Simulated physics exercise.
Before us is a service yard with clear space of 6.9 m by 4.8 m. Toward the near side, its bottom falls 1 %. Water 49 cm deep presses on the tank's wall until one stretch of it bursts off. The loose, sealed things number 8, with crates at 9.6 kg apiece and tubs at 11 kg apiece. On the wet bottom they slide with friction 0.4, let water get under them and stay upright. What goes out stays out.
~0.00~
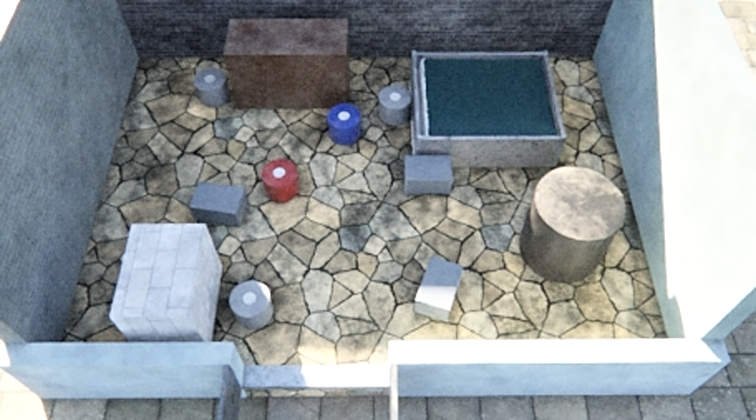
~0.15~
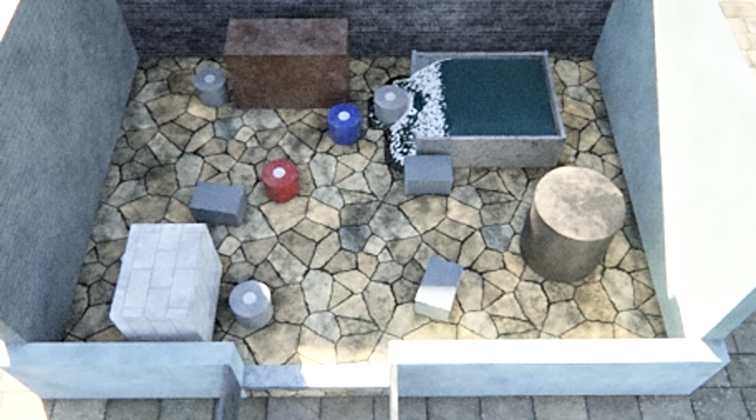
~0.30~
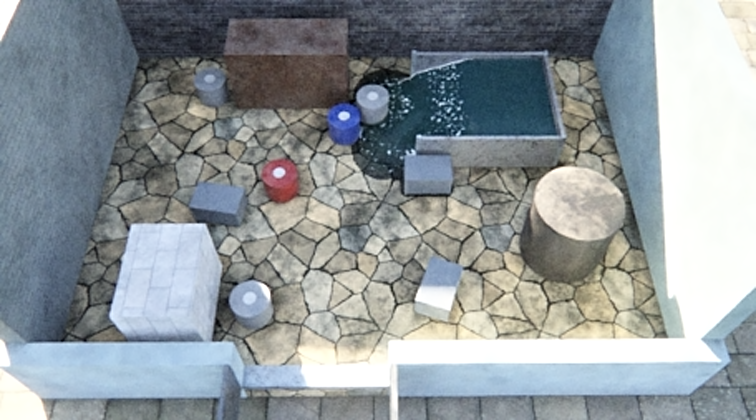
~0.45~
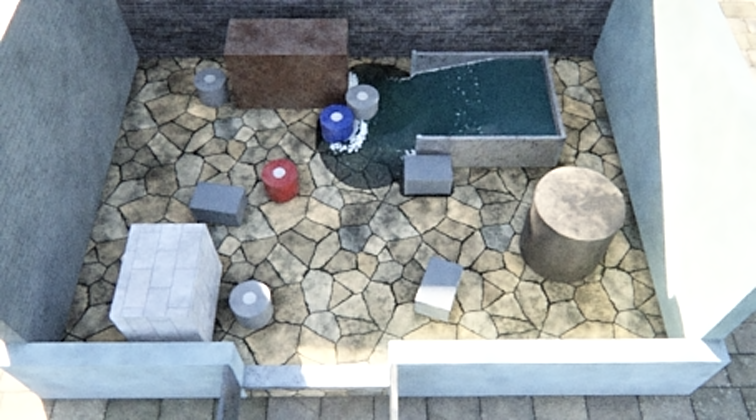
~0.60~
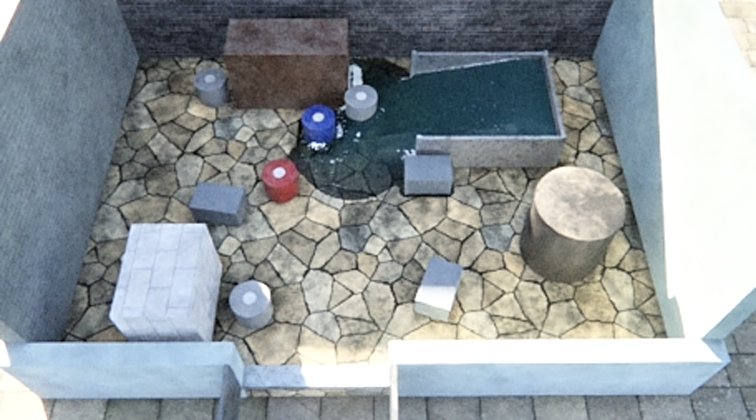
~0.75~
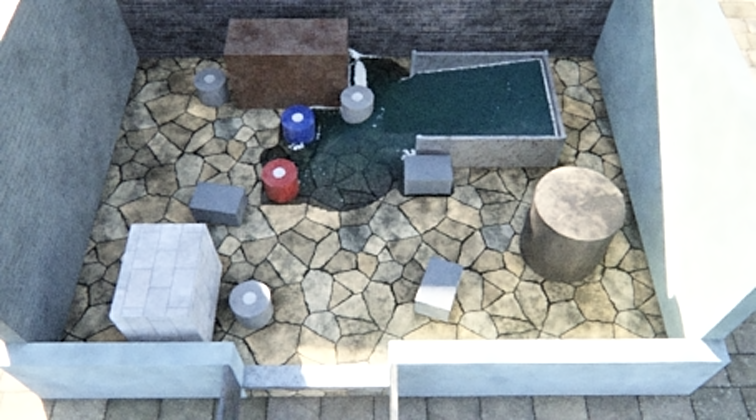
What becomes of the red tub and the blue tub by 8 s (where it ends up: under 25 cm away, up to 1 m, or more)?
The red tub leaves its spot far behind. The blue tub leaves its spot far behind.
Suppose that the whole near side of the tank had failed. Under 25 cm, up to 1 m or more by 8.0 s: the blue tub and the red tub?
The blue tub would remain almost still and the red tub would remain almost still.
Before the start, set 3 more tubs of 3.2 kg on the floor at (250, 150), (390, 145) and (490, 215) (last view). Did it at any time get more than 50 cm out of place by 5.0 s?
Going through them in the order asked, they come out clear of the mark, clear of the mark and shy of the mark.
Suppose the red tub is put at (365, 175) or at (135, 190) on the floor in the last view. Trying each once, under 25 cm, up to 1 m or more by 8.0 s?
Well, it gets swept off on the first try and gets swept off on the second.
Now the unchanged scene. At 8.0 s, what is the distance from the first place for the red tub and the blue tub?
Roughly 250 cm and 250 cm.
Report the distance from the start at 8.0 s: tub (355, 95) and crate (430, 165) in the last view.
Lab note - net shifts in order: 400 cm; 0 cm.
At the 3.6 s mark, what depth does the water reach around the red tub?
I'd put it at about 12 cm.
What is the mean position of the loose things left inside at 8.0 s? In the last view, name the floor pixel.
The centre sits near (243, 241).
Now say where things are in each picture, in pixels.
The red tub at (279, 173), on the bottom; the blue tub at (344, 116), on the bottom; water covers 2.6 m2; 0 of 8 have shifted, in the first frame.
The red tub at (279, 173) rests on the ground; the blue tub at (344, 116), on the bottom; water covers 3.2 m2; 1 of 8 have shifted, in the second frame.
The red tub at (279, 173), on the bottom; the blue tub at (344, 116) rests on the ground; 4.0 m2 under water; 1 of 8 have shifted, in the third frame.
The red tub at (279, 173) rests on the ground; the blue tub at (337, 117), on the bottom, 10 cm from its start; 4.8 m2 under water; 2 of 8 have shifted, in the fourth frame.
The red tub at (279, 173), on the bottom; the blue tub at (318, 117), on the bottom, 35 cm from its start; water covers 5.5 m2; 2 of 8 have shifted, in the fifth frame.
The red tub at (279, 173), on the bottom; the blue tub at (298, 118), on the bottom, 62 cm from its start; 6.3 m2 under water; 2 of 8 have shifted, in the sixth frame.
After 1.6 s the red tub is near (244, 199), 0.6 m from its start, aground; the blue tub is near (195, 120), 2.0 m from its start, aground; 0 of 8 are out; 0 afloat.
After 3.6 s the red tub is near (133, 225), 1.9 m from its start, afloat; the blue tub is near (143, 134), 2.6 m from its start, afloat; 0 of 8 are out; 4 afloat.
After 5.6 s the red tub is near (84, 282), 2.6 m from its start, afloat; the blue tub is near (152, 177), 2.6 m from its start, afloat; 0 of 8 are out; 4 afloat.
After 8.0 s the red tub is near (83, 278), 2.6 m from its start, afloat; the blue tub is near (146, 174), 2.7 m from its start, aground; 0 of 8 are out; 3 afloat.
